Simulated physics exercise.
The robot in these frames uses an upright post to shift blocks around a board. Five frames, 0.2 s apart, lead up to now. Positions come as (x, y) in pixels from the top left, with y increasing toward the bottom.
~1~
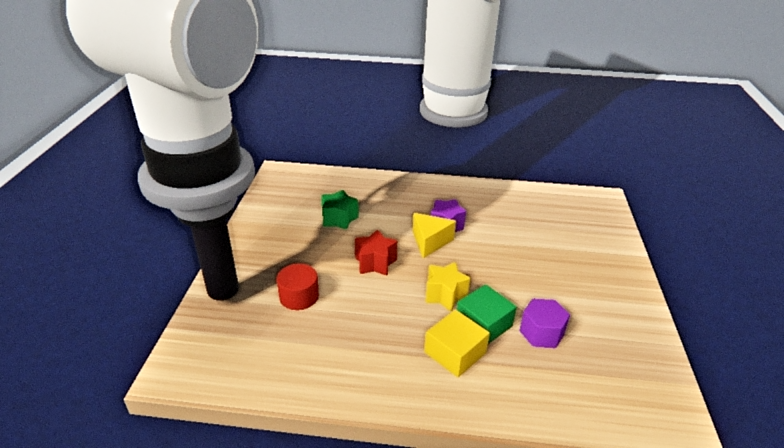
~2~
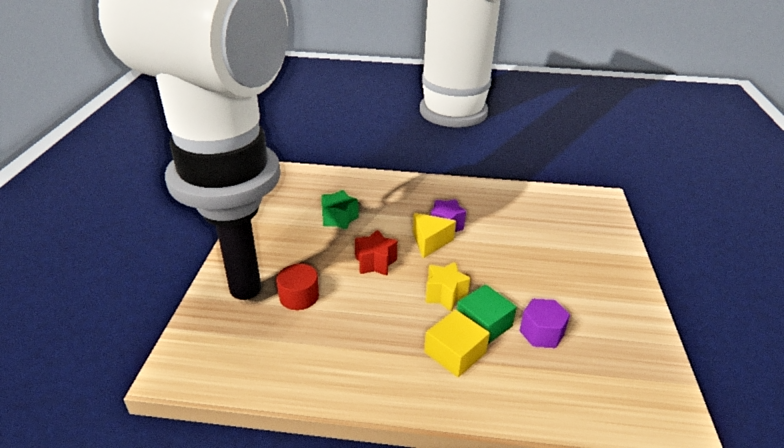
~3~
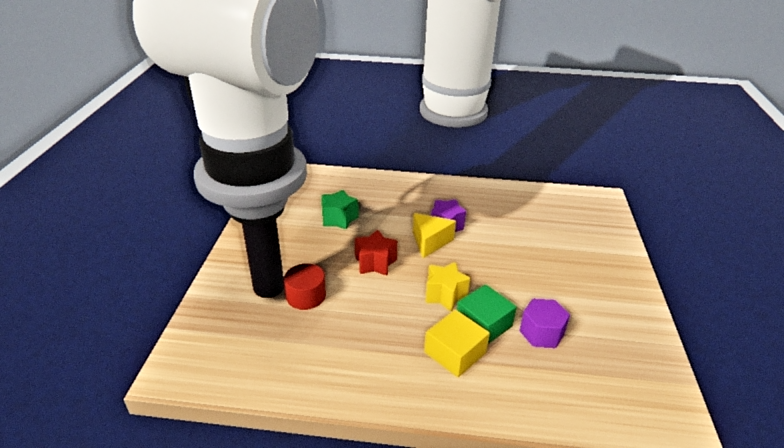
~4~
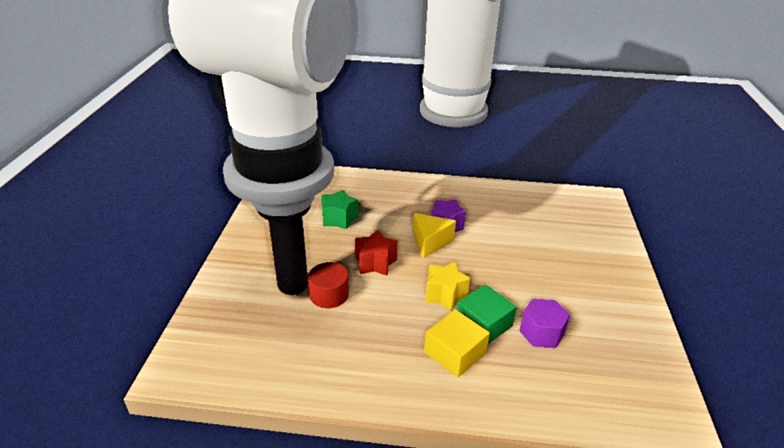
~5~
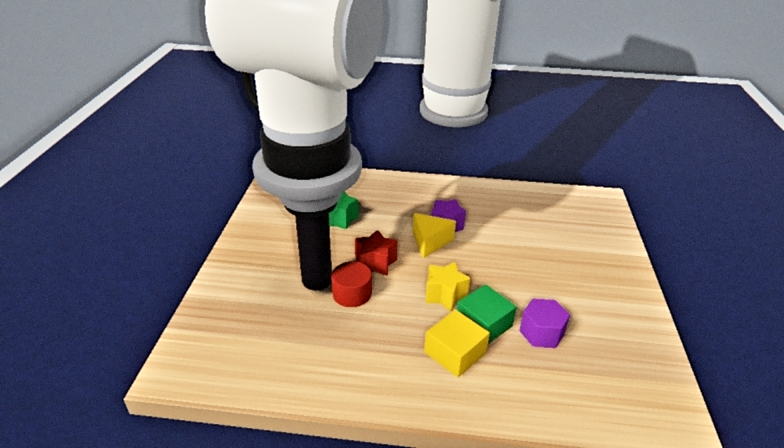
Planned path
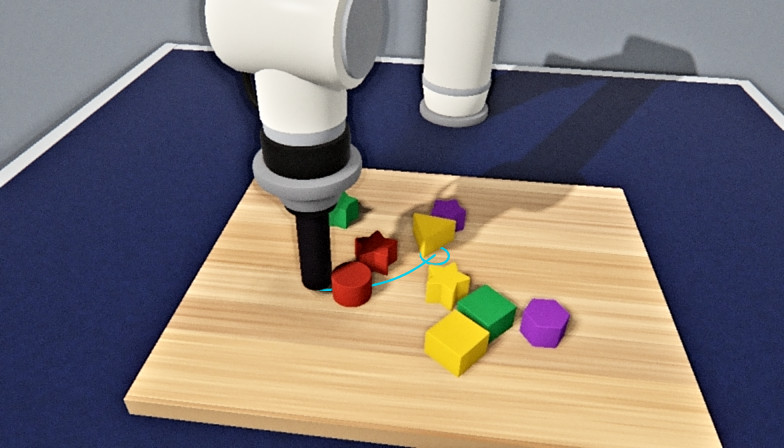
Robot arm with a black post moving right across a wooden board, pushing a red cylinder toward a red star.
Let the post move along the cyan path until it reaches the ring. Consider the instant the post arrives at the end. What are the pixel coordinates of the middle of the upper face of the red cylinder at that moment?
By then it is at (414, 279).
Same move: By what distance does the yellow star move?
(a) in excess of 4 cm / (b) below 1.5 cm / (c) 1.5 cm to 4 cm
My answer is option b.
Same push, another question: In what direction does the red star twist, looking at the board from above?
Direction: Anticlockwise.
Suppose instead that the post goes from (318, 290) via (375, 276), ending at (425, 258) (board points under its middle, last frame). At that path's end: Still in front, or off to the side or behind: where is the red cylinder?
That block drops off.
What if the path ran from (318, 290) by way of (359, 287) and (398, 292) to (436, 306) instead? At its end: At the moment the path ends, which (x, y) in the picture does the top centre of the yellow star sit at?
The answer is (471, 279).
The drawn path runs from (318, 290) over (364, 287) and (405, 275) to (435, 255).
The first path, step by step. One third of the way, post at (364, 279); red cylinder at (396, 278).
Two thirds of the way, post at (405, 266); red cylinder at (414, 279); red star at (383, 240), turned 45° anticlockwise; yellow star at (450, 277), turned 15° anticlockwise.
At the end, post at (435, 247); red cylinder at (414, 279); red star at (384, 240), turned 50° anticlockwise; yellow triangular piece at (445, 213); yellow star at (450, 277), turned 15° anticlockwise.
